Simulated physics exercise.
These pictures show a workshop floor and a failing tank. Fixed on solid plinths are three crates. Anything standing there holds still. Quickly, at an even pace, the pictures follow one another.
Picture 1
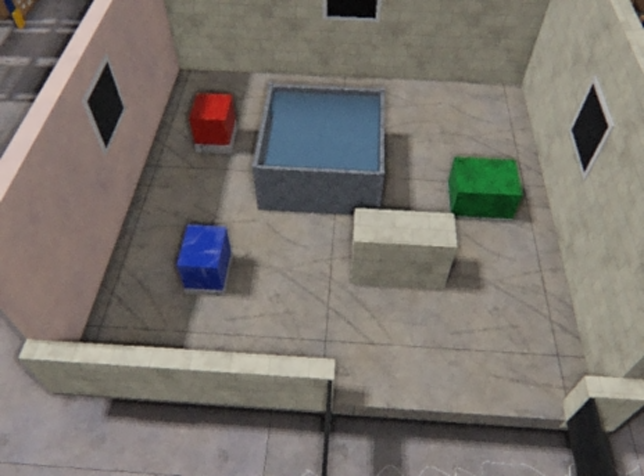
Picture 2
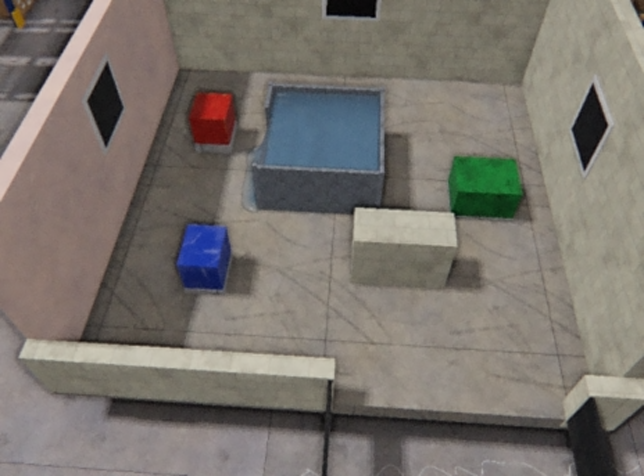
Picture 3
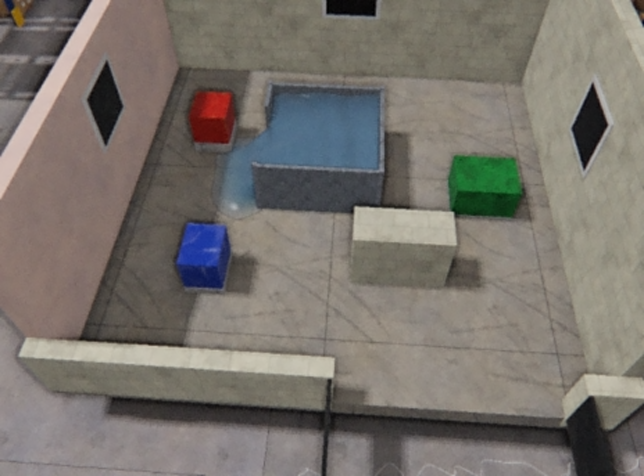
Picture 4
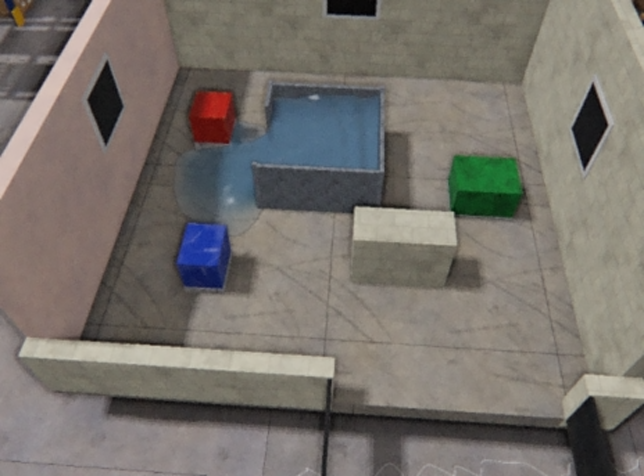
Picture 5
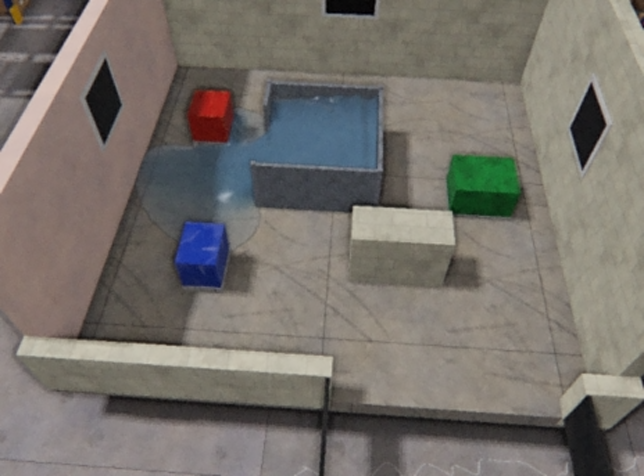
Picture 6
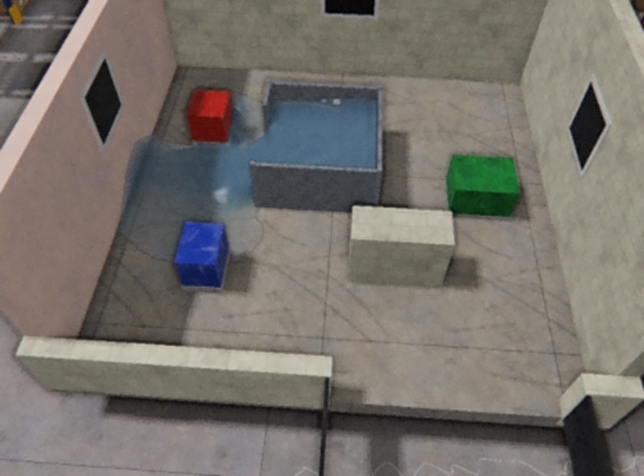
On a workshop floor, water pours from a tank's left side and spreads between red and blue blocks.
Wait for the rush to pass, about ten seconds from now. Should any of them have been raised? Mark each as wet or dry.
Green crate: Wet; blue crate: Wet; red crate: Wet.
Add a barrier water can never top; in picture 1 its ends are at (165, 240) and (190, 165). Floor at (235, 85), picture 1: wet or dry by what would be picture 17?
Verdict: Covered.
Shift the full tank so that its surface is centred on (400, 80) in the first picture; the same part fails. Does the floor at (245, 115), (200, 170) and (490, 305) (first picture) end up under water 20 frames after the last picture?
Taking the three spots in order: Swamped, swamped, bare.
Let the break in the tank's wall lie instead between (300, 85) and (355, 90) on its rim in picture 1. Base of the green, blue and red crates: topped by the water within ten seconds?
Going through them, the green gets reached, the blue is never reached and the red is never reached.
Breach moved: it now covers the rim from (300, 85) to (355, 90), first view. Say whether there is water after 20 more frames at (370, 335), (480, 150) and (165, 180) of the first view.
In order: Spared, swamped, swamped.
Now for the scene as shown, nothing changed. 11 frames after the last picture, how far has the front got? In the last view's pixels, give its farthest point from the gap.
Estimated pixel: (68, 364).
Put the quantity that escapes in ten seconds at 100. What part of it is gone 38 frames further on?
Roughly 20 percent of it.
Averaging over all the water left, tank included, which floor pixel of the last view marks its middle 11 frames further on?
Near pixel (232, 185).
A moment on, water covers 25 % of the floor; the green crate not reached, the blue crate water round its plinth, the red crate water round its plinth.
Next, water covers 35 % of the floor; the green crate not reached, the blue crate water round its plinth, the red crate water round its plinth.
Then, water covers 60 % of the floor; the green crate not reached, the blue crate water round its plinth, the red crate water round its plinth.
Later, water covers 90 % of the floor; the green crate water round its plinth, the blue crate water round its plinth, the red crate water round its plinth.
In the end, water covers 100 % of the floor; the green crate was topped, the blue crate was topped, the red crate was topped.
